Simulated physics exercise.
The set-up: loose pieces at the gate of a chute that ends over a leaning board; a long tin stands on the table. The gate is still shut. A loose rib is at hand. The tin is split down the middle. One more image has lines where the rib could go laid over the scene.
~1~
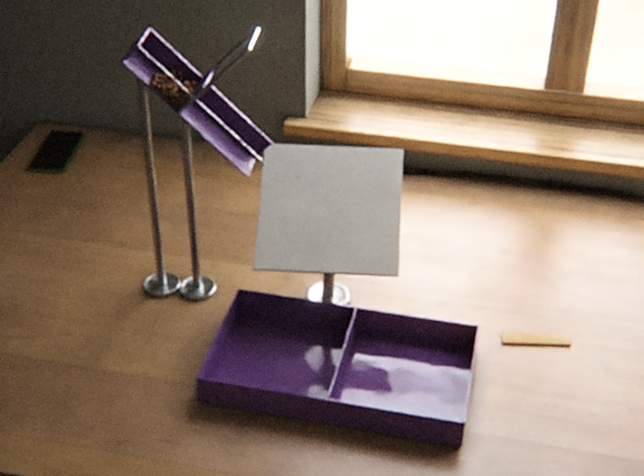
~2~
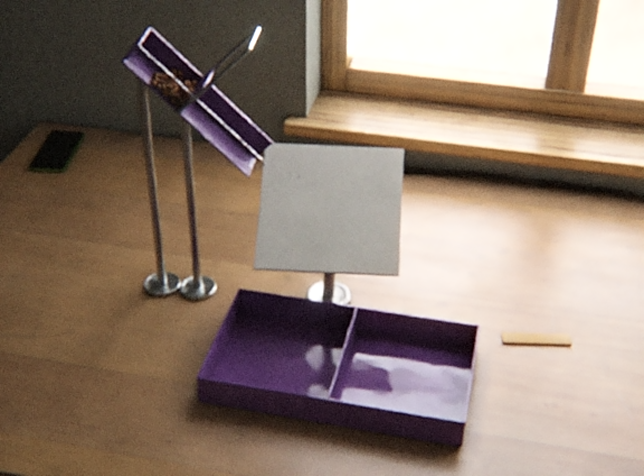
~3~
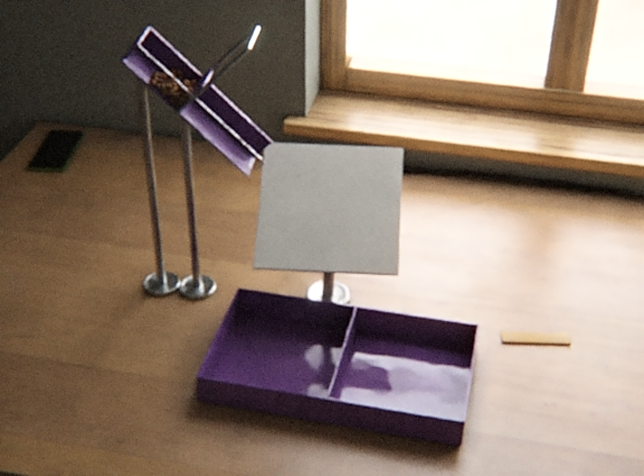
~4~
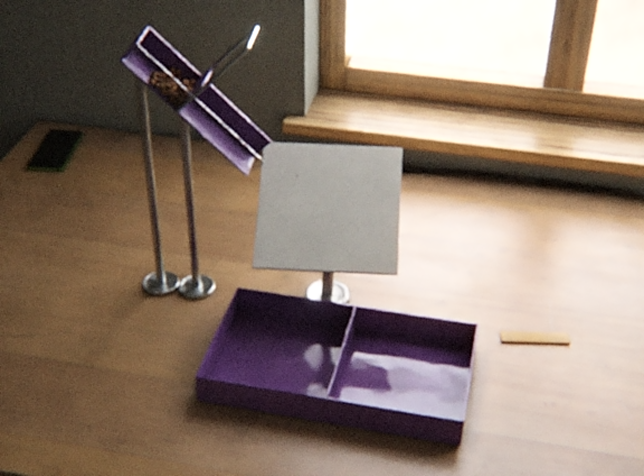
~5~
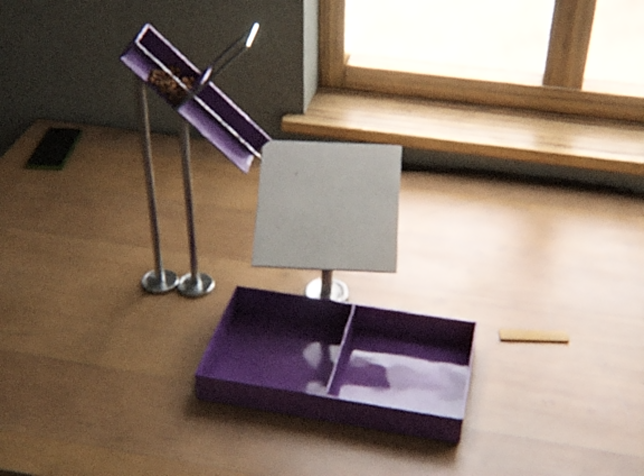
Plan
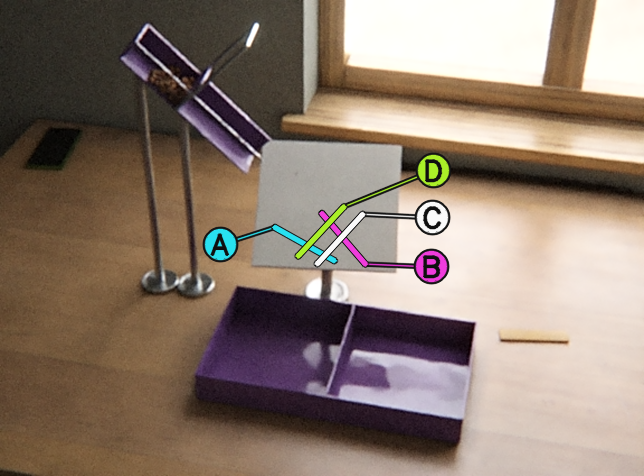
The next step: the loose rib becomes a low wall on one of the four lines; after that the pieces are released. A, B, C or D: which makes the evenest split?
B is best.
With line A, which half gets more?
More lands on the right.
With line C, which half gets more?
Left.
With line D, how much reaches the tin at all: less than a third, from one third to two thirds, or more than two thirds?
It is more than two thirds.
On the marked copy, line A from (274, 227) to (334, 260); line B from (321, 213) to (365, 264); line C from (362, 214) to (317, 263); line D from (343, 206) to (298, 256).
For line A, of what is caught, just a few in the left half, almost all in the right.
For line B, of what is caught, roughly half in the left half, roughly half in the right.
For line C, of what is caught, every piece in the left half, not one piece in the right.
For line D, of what is caught, almost all in the left half, just a few in the right.
